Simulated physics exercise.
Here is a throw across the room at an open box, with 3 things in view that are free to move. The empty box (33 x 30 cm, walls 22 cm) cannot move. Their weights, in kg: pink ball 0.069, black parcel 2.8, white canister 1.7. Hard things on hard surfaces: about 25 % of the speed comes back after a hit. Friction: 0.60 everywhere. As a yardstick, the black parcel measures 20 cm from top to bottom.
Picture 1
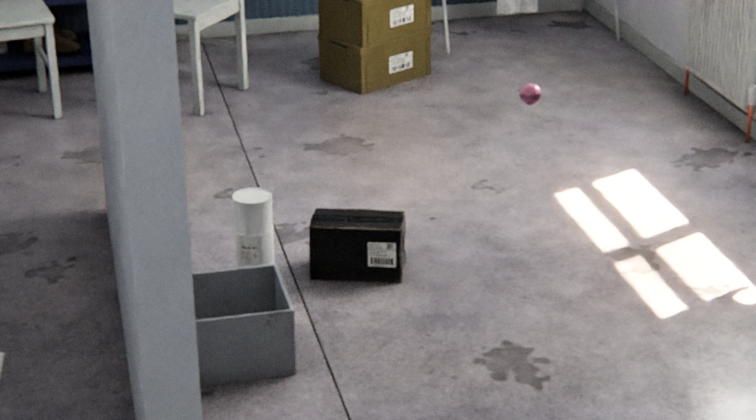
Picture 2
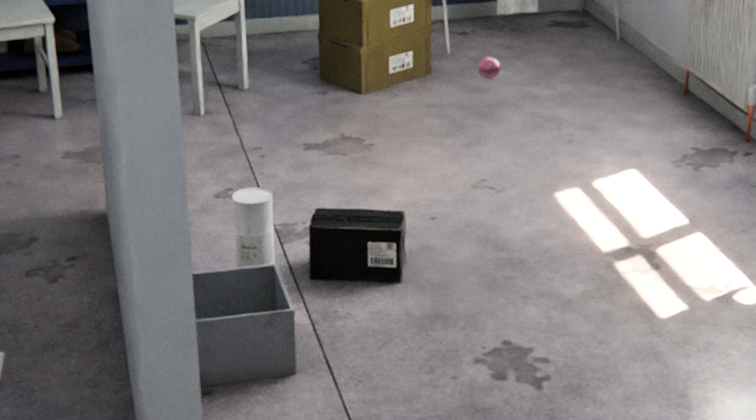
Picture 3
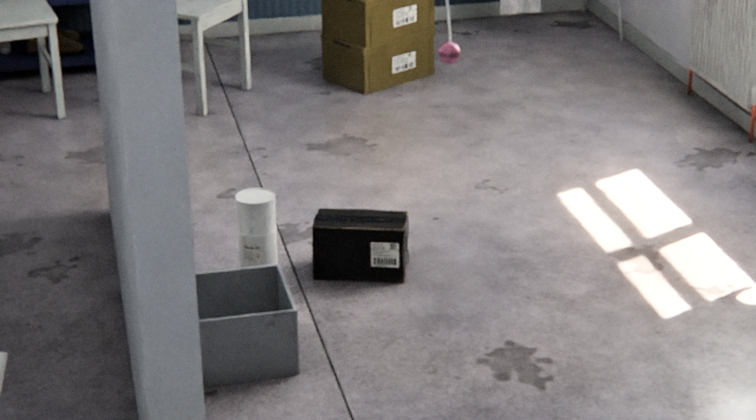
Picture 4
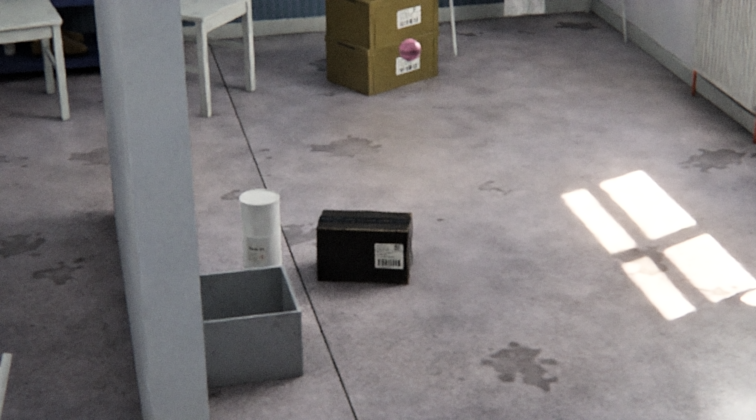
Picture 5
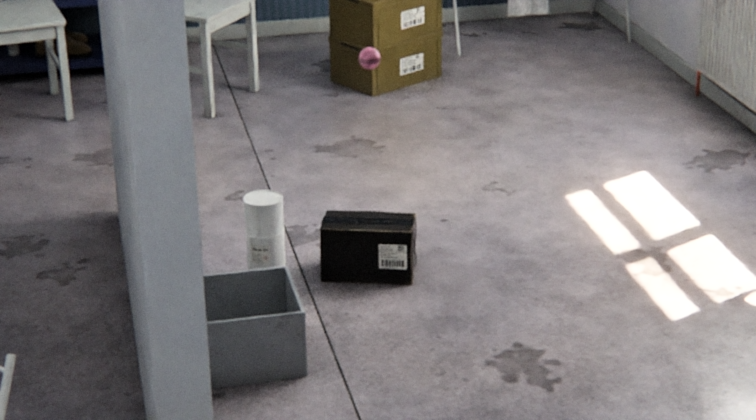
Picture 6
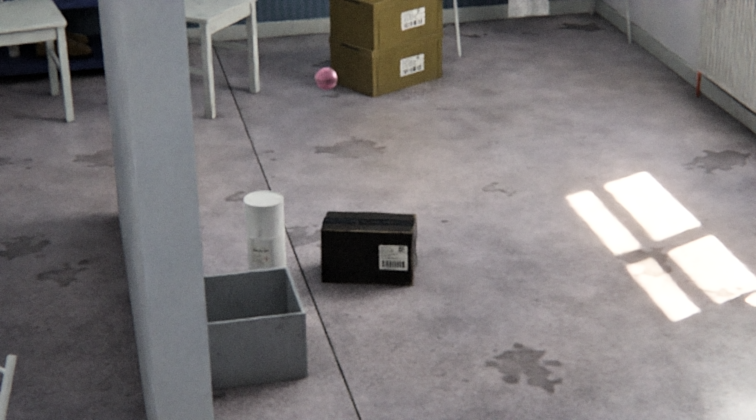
A grey open box sat on the floor beside a white canister and a black parcel, while a small pink ball flew leftward across the room, rising and then dropping past the stacked brown boxes.
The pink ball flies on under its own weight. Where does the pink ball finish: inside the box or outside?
In the end the ball finishes inside.
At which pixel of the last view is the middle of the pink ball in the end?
At about (277, 334).
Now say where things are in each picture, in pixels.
In the first frame, 94 cm to go; pink ball (530, 94); black parcel (358, 245).
In the second frame, 81 cm to go; pink ball (489, 68); black parcel (358, 245).
In the third frame, 68 cm to go; pink ball (450, 53); black parcel (361, 245).
In the fourth frame, 55 cm to go; pink ball (410, 50); black parcel (365, 247).
In the fifth frame, 42 cm to go; pink ball (370, 59); black parcel (369, 247).
In the sixth frame, 29 cm to go; pink ball (326, 79); black parcel (369, 248).
Then, 0.10 s past the last view, 8 cm to go; pink ball near (254, 137).
Then, 0.30 s past the last view, ball inside the box; pink ball near (197, 304).
Then, 0.40 s past the last view, ball inside the box; pink ball near (215, 335).
Then, 0.80 s past the last view, ball inside the box; pink ball near (258, 337).
Finally, ball inside the box; the bystanders still in place (within 10 cm). Final places as that camera would see them, pink ball near (277, 334).
